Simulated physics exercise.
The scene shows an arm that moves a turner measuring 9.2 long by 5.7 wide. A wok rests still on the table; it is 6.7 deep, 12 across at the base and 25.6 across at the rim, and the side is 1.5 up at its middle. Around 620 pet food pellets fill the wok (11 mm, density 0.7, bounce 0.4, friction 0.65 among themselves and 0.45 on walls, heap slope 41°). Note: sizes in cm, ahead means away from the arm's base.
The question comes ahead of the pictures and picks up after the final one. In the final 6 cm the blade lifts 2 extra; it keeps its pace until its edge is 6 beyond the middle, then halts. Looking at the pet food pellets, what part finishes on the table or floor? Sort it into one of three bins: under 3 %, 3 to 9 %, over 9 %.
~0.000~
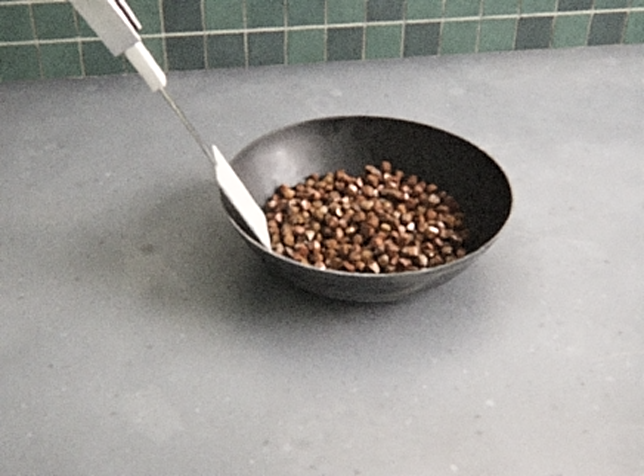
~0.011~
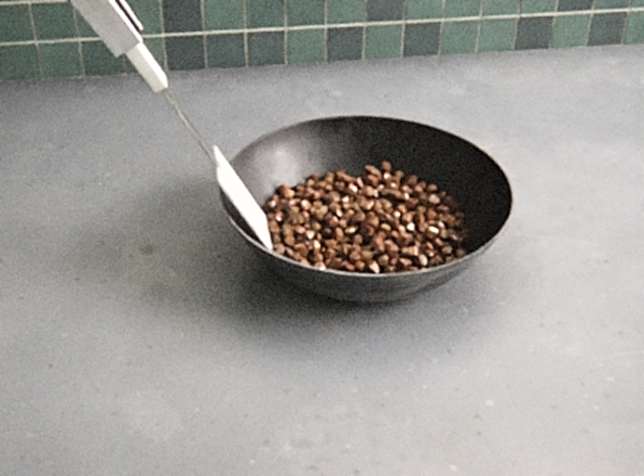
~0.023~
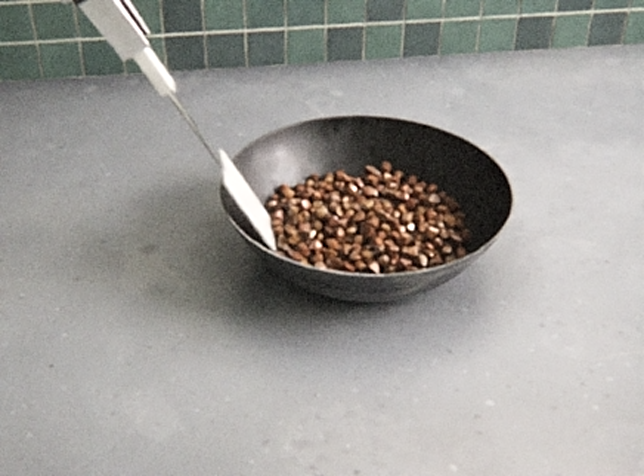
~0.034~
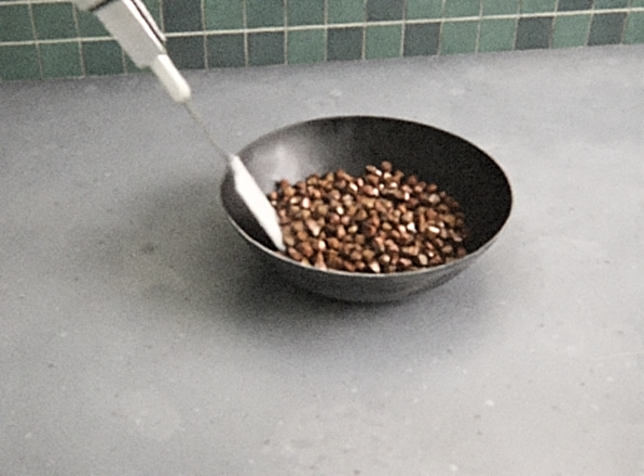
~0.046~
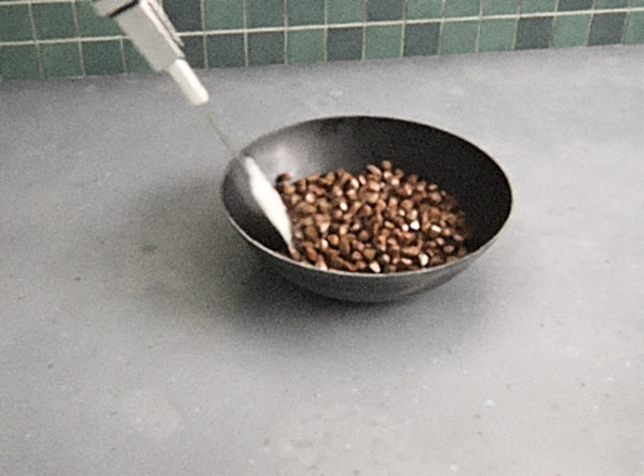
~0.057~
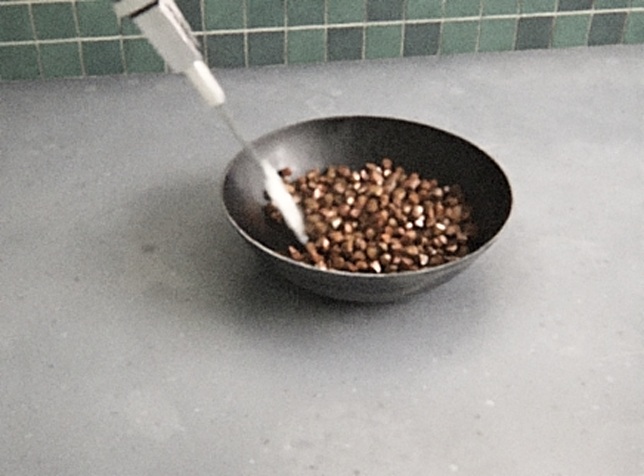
Bin: Over 9 %.
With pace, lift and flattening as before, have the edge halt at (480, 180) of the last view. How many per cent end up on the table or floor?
Estimate: Approx. 35 %.
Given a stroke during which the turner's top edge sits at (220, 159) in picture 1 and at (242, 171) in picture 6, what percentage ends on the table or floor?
It works out to about 0 %, more or less.
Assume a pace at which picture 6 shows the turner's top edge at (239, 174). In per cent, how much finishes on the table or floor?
My guess is around 0 percent.
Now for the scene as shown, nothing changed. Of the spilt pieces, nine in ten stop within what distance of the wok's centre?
I'd put it at about 30 centimetres.
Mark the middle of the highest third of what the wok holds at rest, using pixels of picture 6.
Approximately at pixel (449, 192).
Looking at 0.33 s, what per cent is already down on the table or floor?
My estimate is roughly 5 %.
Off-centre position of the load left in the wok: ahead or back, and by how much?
I'd put it at roughly 3.5 cm toward the front.
By 0.08 s, sloping 62°, highest piece 13 above the table; 616 in the wok, 3 on the blade or in flight.
By 0.11 s, sloping 62°, highest piece 21 above the table; 616 in the wok, 3 on the blade or in flight.
By 0.33 s, sloping 62°, highest piece 55 above the table; 537 in the wok, 28 on the table or floor, 54 on the blade or in flight.
By 1.38 s, sloping 62°, highest piece 7 above the table; 535 in the wok, 84 on the table or floor.
Final count, 535 in the wok, 84 on the table or floor. That is 14 % on the table or floor.
